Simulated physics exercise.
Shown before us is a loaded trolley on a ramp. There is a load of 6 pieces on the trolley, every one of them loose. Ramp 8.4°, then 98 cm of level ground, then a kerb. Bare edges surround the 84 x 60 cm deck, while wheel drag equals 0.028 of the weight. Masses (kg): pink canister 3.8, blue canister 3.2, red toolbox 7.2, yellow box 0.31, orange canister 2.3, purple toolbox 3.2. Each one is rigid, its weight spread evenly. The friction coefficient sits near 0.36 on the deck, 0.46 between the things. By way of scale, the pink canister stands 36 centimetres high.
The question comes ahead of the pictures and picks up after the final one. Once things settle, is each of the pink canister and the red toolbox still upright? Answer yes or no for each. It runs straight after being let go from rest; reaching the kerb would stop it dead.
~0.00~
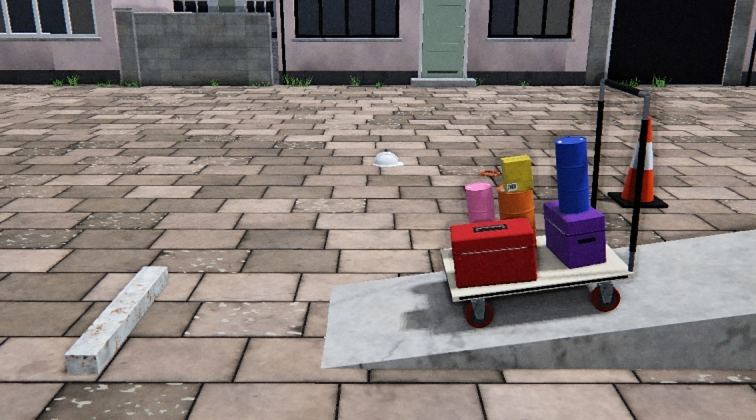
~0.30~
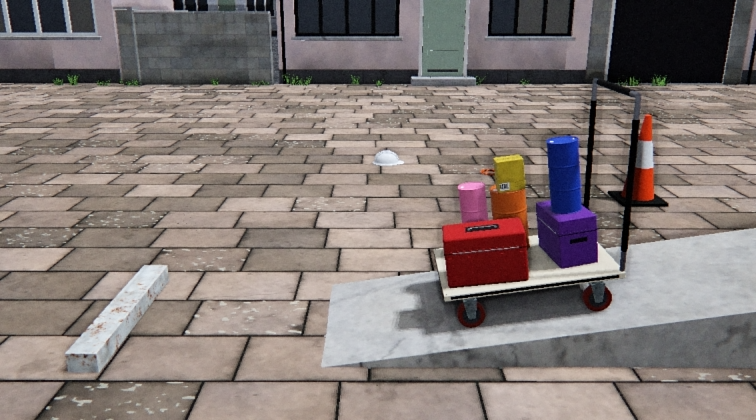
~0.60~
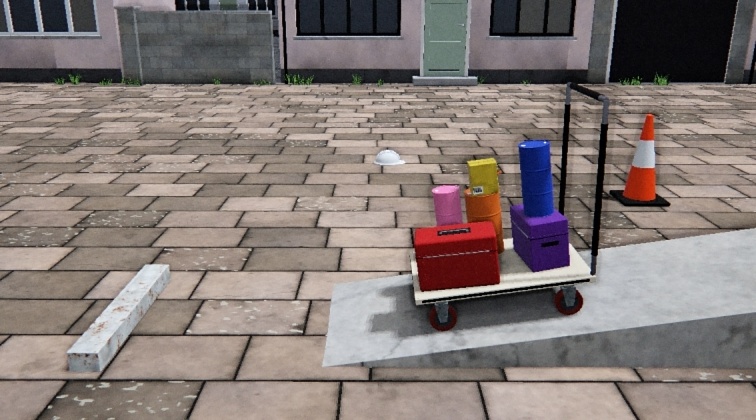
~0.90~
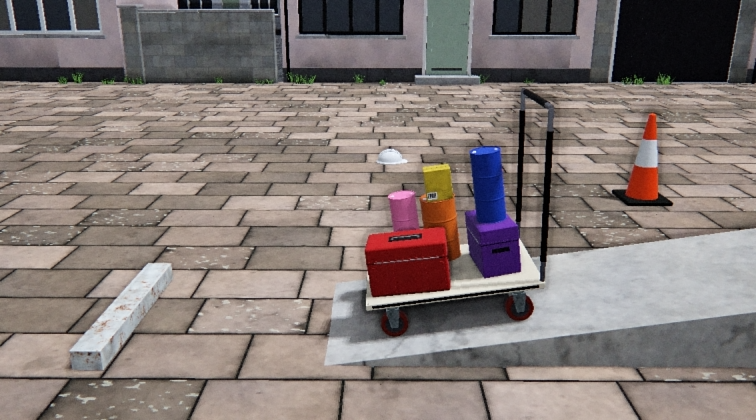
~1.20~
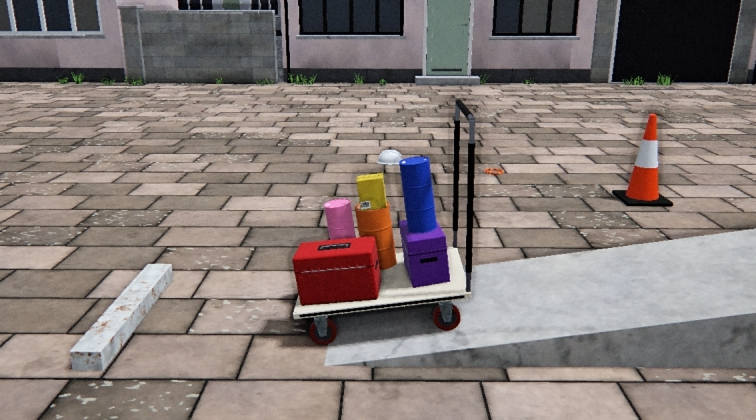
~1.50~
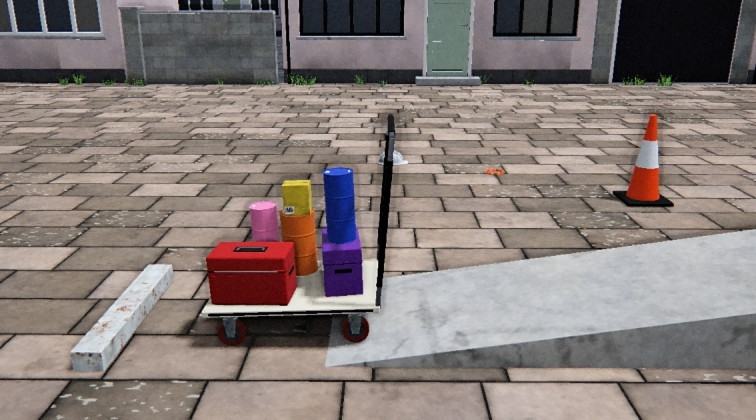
Pink canister: No, red toolbox: No.
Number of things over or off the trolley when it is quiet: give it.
That makes 2.
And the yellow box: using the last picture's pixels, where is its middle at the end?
It comes to rest somewhere around (156, 199).
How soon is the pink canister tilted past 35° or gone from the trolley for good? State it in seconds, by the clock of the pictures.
It happens at about 2.1 s.
By 1.90 s, trolley at the kerb; pink canister 9 cm from its spot near (163, 238); red toolbox 9 cm from its spot near (139, 273); blue canister 10 cm from its spot.
By 2.10 s, trolley at the kerb; pink canister and red toolbox now off the trolley; blue canister 25 cm from its spot; yellow box 25 cm from its spot.
By 2.50 s, trolley at the kerb; yellow box 28 cm from its spot; blue canister 22 cm from its spot; purple toolbox 22 cm from its spot.
When it is over (4.3 s), off the trolley and tipped over, pink canister and red toolbox; not toppled but over 10 cm from the start, blue canister, yellow box, orange canister and purple toolbox. End places, in pixels of the last picture, pink canister near (96, 282), red toolbox near (67, 296).
